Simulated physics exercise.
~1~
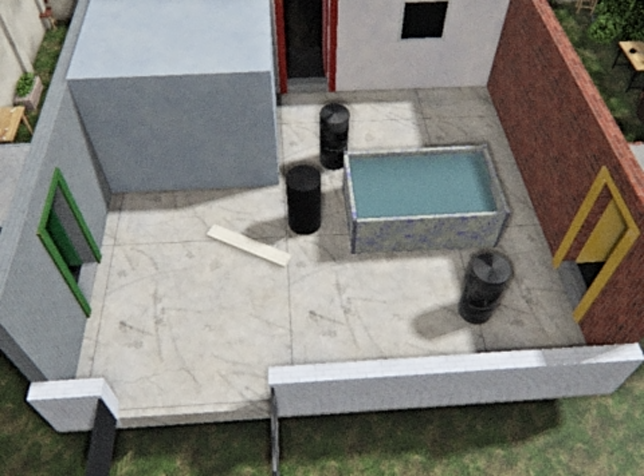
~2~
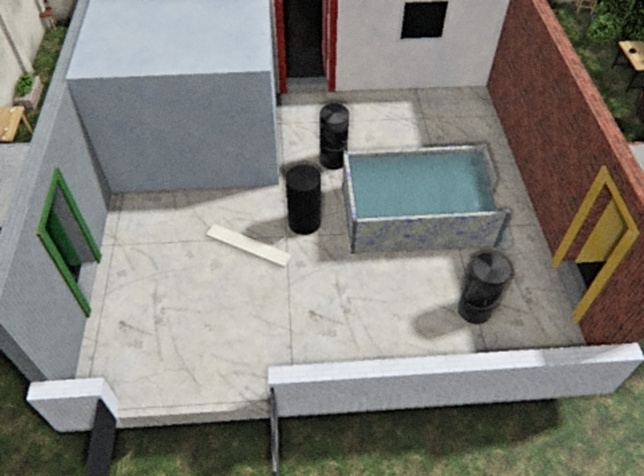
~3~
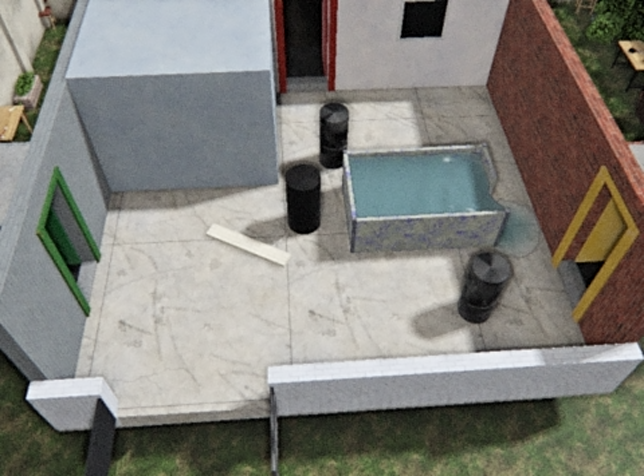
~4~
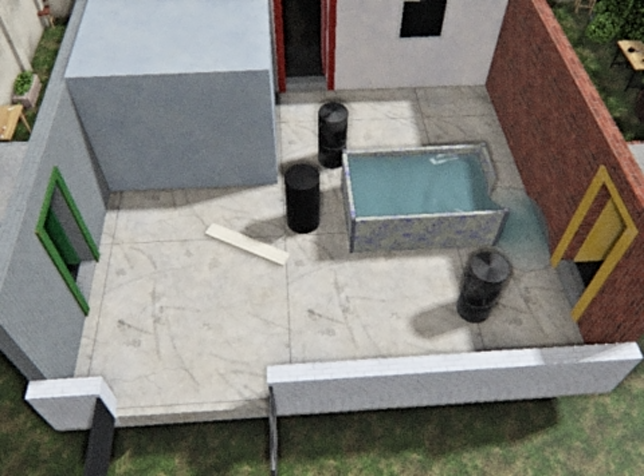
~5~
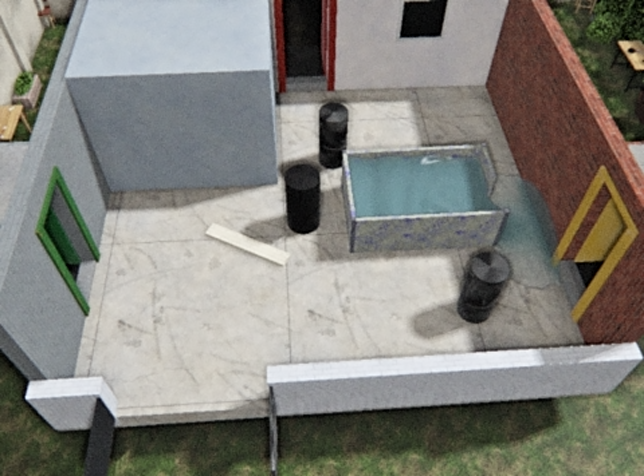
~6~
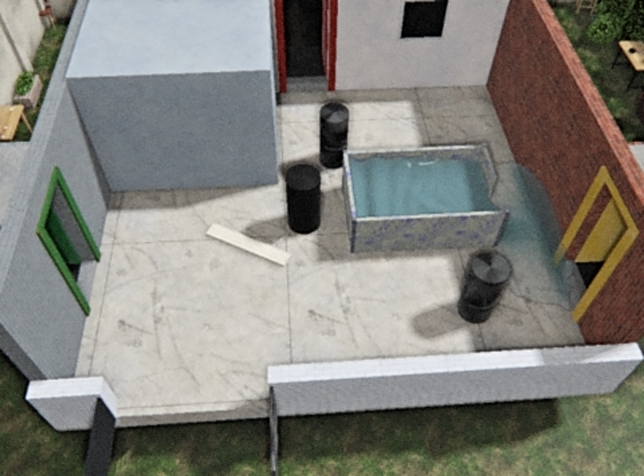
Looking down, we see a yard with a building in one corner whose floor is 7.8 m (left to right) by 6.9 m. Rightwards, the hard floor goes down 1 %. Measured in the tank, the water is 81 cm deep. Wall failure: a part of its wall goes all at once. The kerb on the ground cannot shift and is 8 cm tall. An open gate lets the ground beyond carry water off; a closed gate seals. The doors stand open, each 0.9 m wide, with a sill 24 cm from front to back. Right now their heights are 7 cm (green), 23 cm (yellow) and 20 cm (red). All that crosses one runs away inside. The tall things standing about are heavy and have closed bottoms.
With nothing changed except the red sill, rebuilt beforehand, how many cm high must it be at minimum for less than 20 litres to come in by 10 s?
At least 7 cm or so.
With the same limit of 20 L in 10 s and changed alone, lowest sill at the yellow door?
The yellow one would have to be about 16 cm high.
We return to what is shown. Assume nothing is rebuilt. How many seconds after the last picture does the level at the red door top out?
Roughly at 6.5 s.
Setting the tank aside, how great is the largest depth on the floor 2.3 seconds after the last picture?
36 cm.
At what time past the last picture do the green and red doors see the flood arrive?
Green: 4.5 s, red: 2.4 s.
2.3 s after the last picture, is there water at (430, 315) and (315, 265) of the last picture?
Awash, untouched.
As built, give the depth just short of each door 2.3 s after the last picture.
In cm: Green 0, yellow 15, red 1.
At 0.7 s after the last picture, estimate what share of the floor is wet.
I'd say near 15 percent.
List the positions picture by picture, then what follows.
The first picture shows the tank at (423, 185) is whole and still, 81 cm deep; the red door at (307, 53) is dry.
In the second picture, the gap is at (492, 215), the front 0.3 m out at (508, 236); the back of the tank holds 81 cm.
In the third picture, the gap is at (491, 217), the front 0.9 m out at (536, 229); the back of the tank holds 81 cm.
In the fourth picture, the front is at (549, 258), 1.0 m from the gap at (489, 217); 1.4 m2 of floor is wet, 81 cm left at the back.
In the fifth picture, water pours out at (490, 217) and has run 1.3 m, to (558, 282); about 10 cm deep outside, 80 cm at the back.
In the sixth picture, water pours out at (490, 217) and has run 1.6 m, to (568, 306); about 9 cm deep outside, 73 cm at the back; the red door at (307, 52), 5.0 m from the gap, is still 4.2 m from the nearest water.
Then, 0.7 s after the last picture water covers 15 % of the floor, deepest (58 cm) near (527, 225); it has not reached the red door.
Then, 2.3 s after the last picture water covers 40 % of the floor, deepest (36 cm) near (530, 232); it has not reached the red door.
Then, 9.3 s after the last picture water covers 95 % of the floor, deepest (14 cm) near (530, 232); 7 cm at the red door, 0 litres in over its 20 cm sill.
At the red door as built, the water peaked near 11 cm, 6.3 s after the last picture.
With a sill of 6 cm, 30 litres would have come in within the 10 s; with 8.5 cm, 9 litres. So under 20 litres takes about 7 cm.
